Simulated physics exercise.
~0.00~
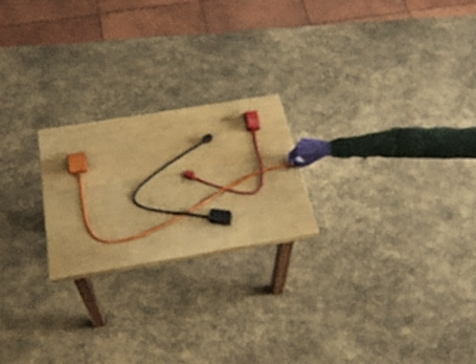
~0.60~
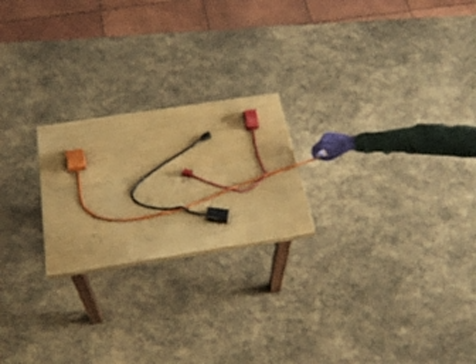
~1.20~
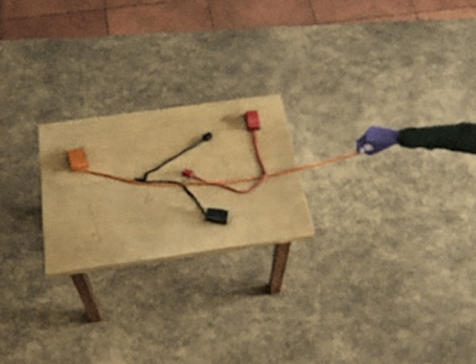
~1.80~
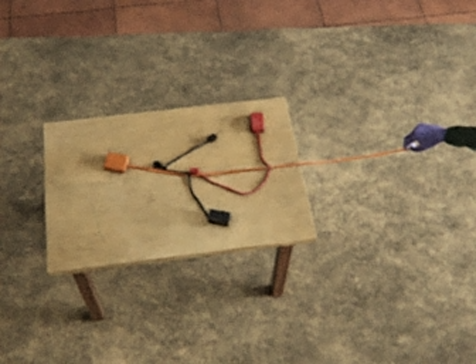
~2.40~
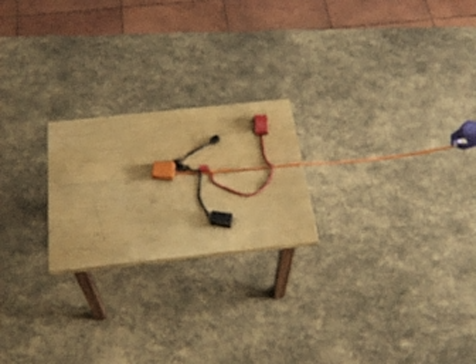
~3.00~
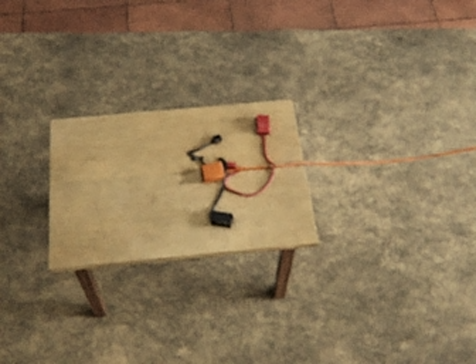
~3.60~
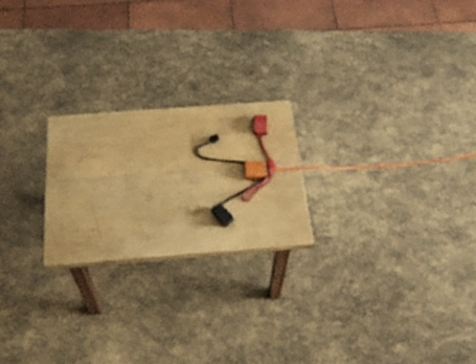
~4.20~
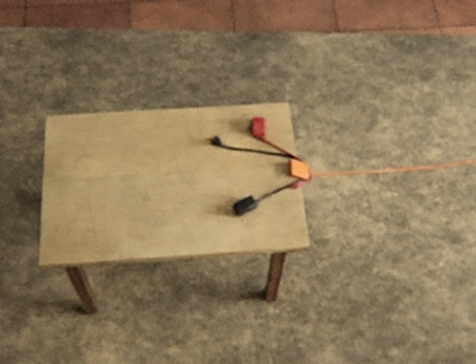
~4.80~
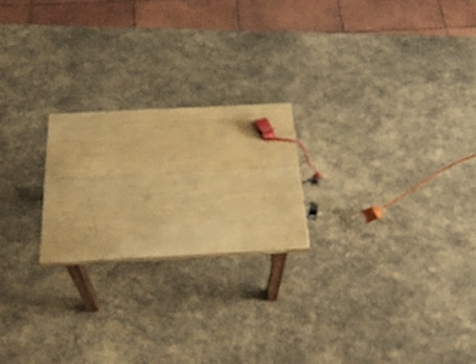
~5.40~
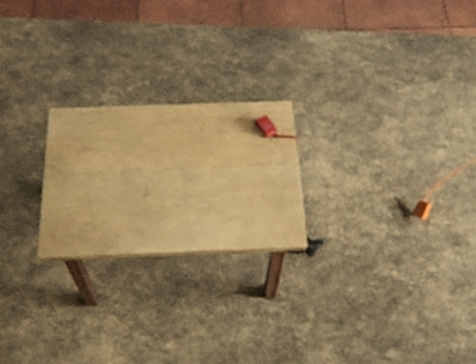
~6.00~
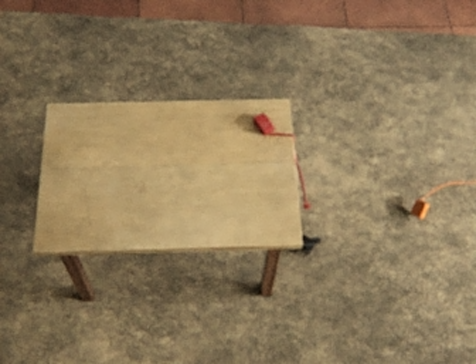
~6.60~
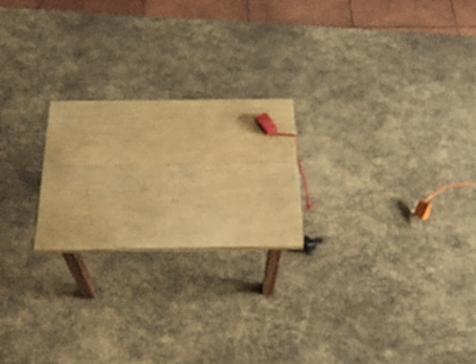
A purple-gloved hand in a dark sleeve pulls an orange lead rightwards from a tangle on a pale wooden table, seen from above on a mottled grey floor. An orange charger sits at the left, a red one near the far right corner, and a black one near the front. As the hand leaves view, the orange charger slides across, gathering the red and black leads. It drops off the right edge, dragging the black charger over too. The orange charger ends on the right, the black one by the table's near right corner, while the red block stays on top, its lead hanging down.
